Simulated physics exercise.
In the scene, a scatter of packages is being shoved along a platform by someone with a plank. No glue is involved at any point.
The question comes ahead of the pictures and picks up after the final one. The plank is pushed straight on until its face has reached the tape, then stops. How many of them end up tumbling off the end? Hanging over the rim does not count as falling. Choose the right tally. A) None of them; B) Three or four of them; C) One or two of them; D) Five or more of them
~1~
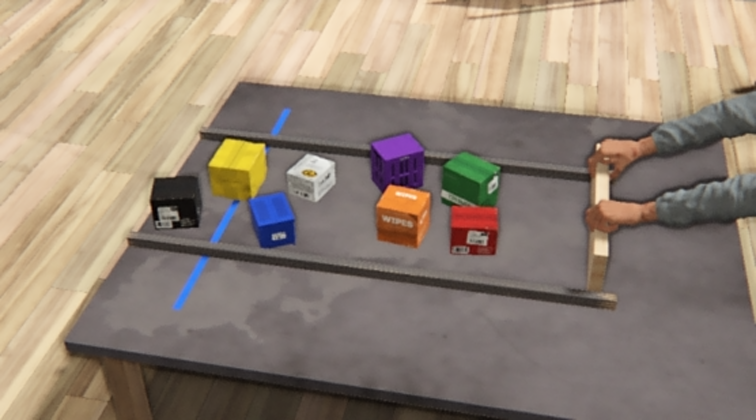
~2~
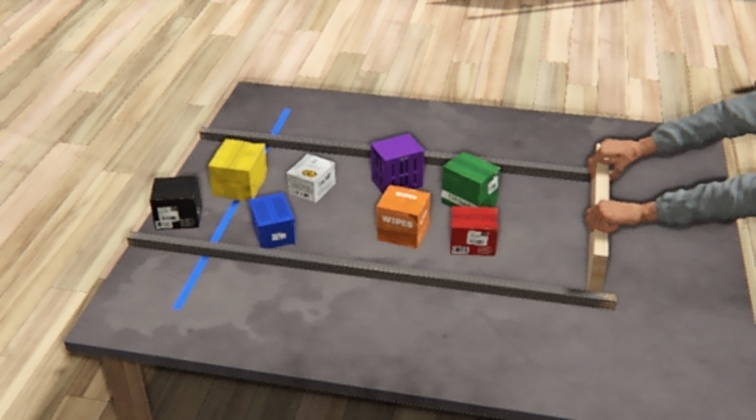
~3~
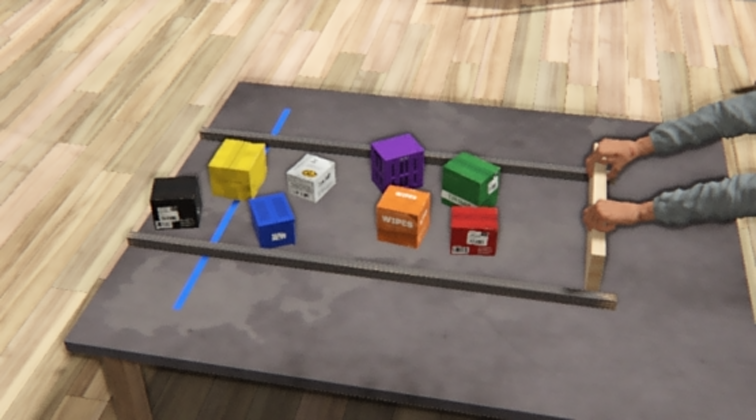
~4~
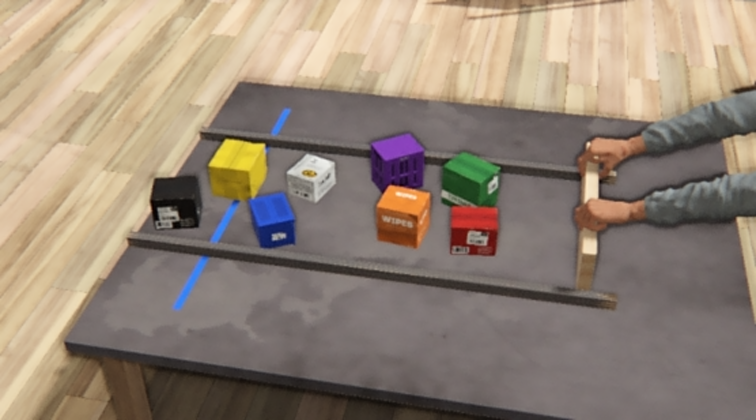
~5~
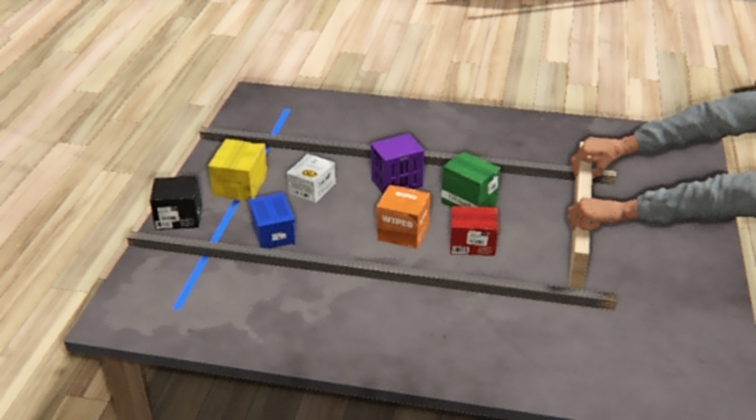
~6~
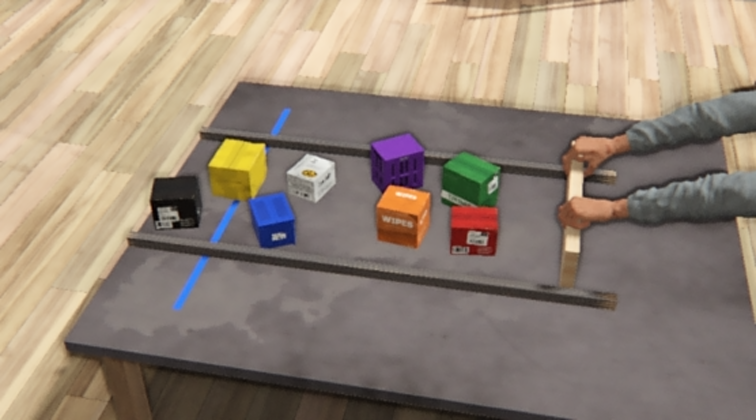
C.
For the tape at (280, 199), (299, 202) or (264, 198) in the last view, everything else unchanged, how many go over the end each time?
0, 0, 0.
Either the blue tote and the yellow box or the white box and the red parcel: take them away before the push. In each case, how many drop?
Result, first then second: 1, 0.
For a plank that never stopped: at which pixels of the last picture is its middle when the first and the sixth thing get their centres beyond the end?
It sits near (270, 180), and then near (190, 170).
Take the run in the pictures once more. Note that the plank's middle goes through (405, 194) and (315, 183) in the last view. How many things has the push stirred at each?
At that stage 4; at the next, 7.
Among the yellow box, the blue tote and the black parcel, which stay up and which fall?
Yellow box: Drops; blue tote: Stays; black parcel: Drops.
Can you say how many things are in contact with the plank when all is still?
It's 4 of them.
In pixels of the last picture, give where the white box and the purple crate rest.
They finish at roughly (191, 165) and (239, 140) respectively.
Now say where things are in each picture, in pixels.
In the first frame, black parcel (176, 202); yellow box (239, 170); blue tote (273, 222); plank (598, 216); tape (240, 195).
In the second frame, yellow box (239, 170); purple crate (397, 165).
In the third frame, blue tote (273, 222); white box (312, 178).
In the fourth frame, black parcel (176, 203); plank (588, 215).
In the fifth frame, yellow box (239, 170); green parcel (470, 186).
In the sixth frame, black parcel (176, 203); yellow box (239, 170); blue tote (273, 222); plank (572, 213); tape (240, 195).
A little later, none off yet; black parcel at rest near (176, 203); yellow box at rest near (239, 170); blue tote at rest near (273, 222).
When it is over, the number that fall off is one or two; down, yellow box and black parcel.
